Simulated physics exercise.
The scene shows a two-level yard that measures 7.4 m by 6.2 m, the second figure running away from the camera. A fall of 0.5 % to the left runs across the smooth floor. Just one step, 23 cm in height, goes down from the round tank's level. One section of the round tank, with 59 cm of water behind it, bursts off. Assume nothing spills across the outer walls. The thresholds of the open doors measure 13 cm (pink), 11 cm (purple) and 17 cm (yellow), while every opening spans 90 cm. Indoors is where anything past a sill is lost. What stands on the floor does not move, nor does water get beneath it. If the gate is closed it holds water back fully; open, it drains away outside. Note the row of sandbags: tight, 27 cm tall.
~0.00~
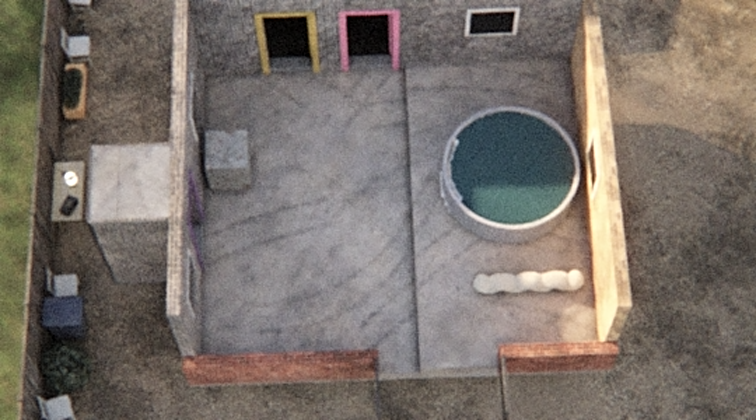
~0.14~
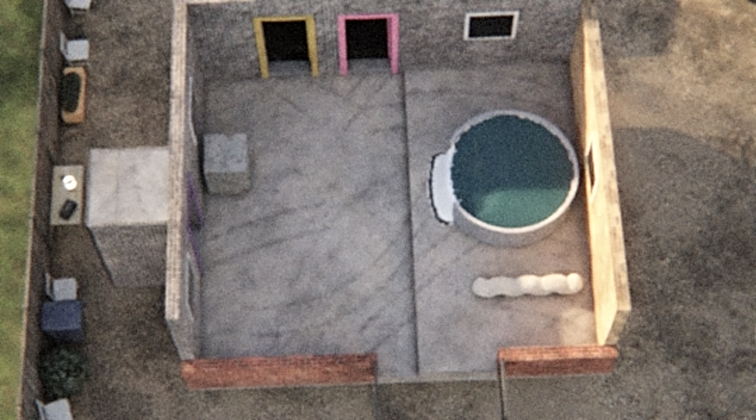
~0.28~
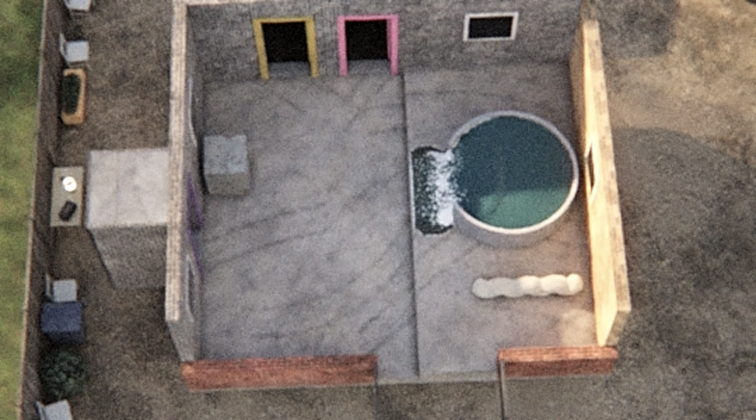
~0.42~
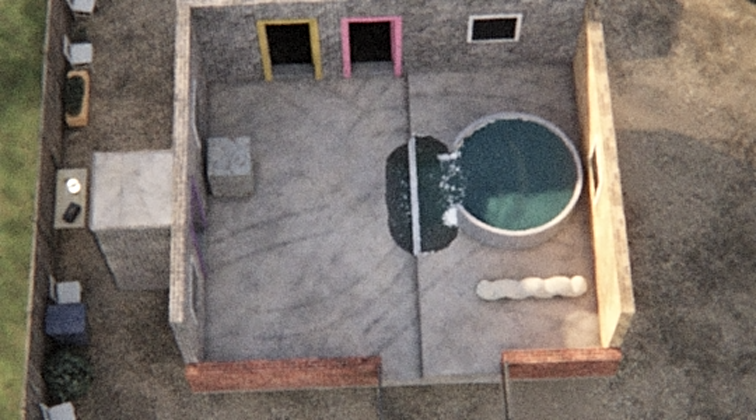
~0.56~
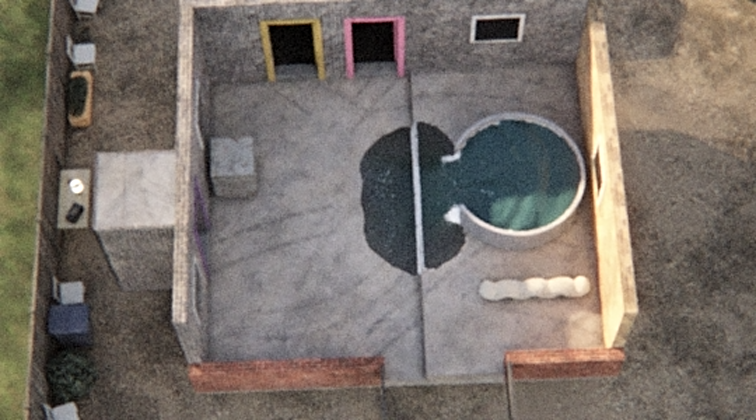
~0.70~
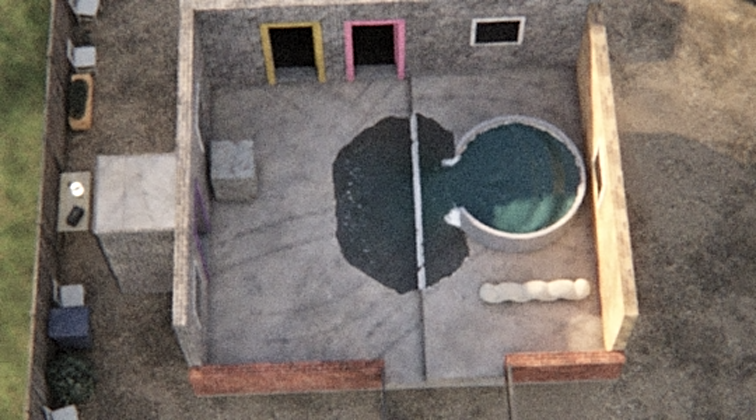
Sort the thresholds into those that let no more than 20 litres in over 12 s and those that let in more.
Sorted: The pink door is among the holders; the purple door is among the leakers; the yellow door is among the holders.
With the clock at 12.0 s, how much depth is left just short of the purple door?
13.0 cm or so.
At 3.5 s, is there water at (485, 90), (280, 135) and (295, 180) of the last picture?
Going through the three points: Not yet touched, then awash, then awash.
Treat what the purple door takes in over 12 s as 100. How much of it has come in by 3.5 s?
Estimate: Around 55 per cent.
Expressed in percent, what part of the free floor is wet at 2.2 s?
Close to 55 in a hundred.
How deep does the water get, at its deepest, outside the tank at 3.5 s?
Around 26 centimetres deep.
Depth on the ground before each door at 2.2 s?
Pink 4 cm, purple 23 cm, yellow 9 cm.
After 1.4 s water covers 35 % of the floor and is deepest (28 cm) near (441, 197); pink door not reached, purple door not reached, yellow door not reached.
After 2.2 s water covers 55 % of the floor and is deepest (26 cm) near (210, 228); pink door 4 cm at the sill, 0 L in, purple door 23 cm at the sill, 5 L in, yellow door 9 cm at the sill, 0 L in.
After 3.5 s water covers 60 % of the floor and is deepest (26 cm) near (208, 360); pink door 4 cm at the sill, 0 L in, purple door 21 cm at the sill, 78 L in, yellow door 8 cm at the sill, 0 L in.
After 7.0 s water covers 65 % of the floor and is deepest (16 cm) near (209, 253); pink door 10 cm at the sill, 0 L in, purple door 15 cm at the sill, 138 L in, yellow door 10 cm at the sill, 0 L in.
After 12.0 s water covers 60 % of the floor and is deepest (14 cm) near (208, 342); pink door 9 cm at the sill, 1 L in, purple door 13 cm at the sill, 146 L in, yellow door 8 cm at the sill, 0 L in.
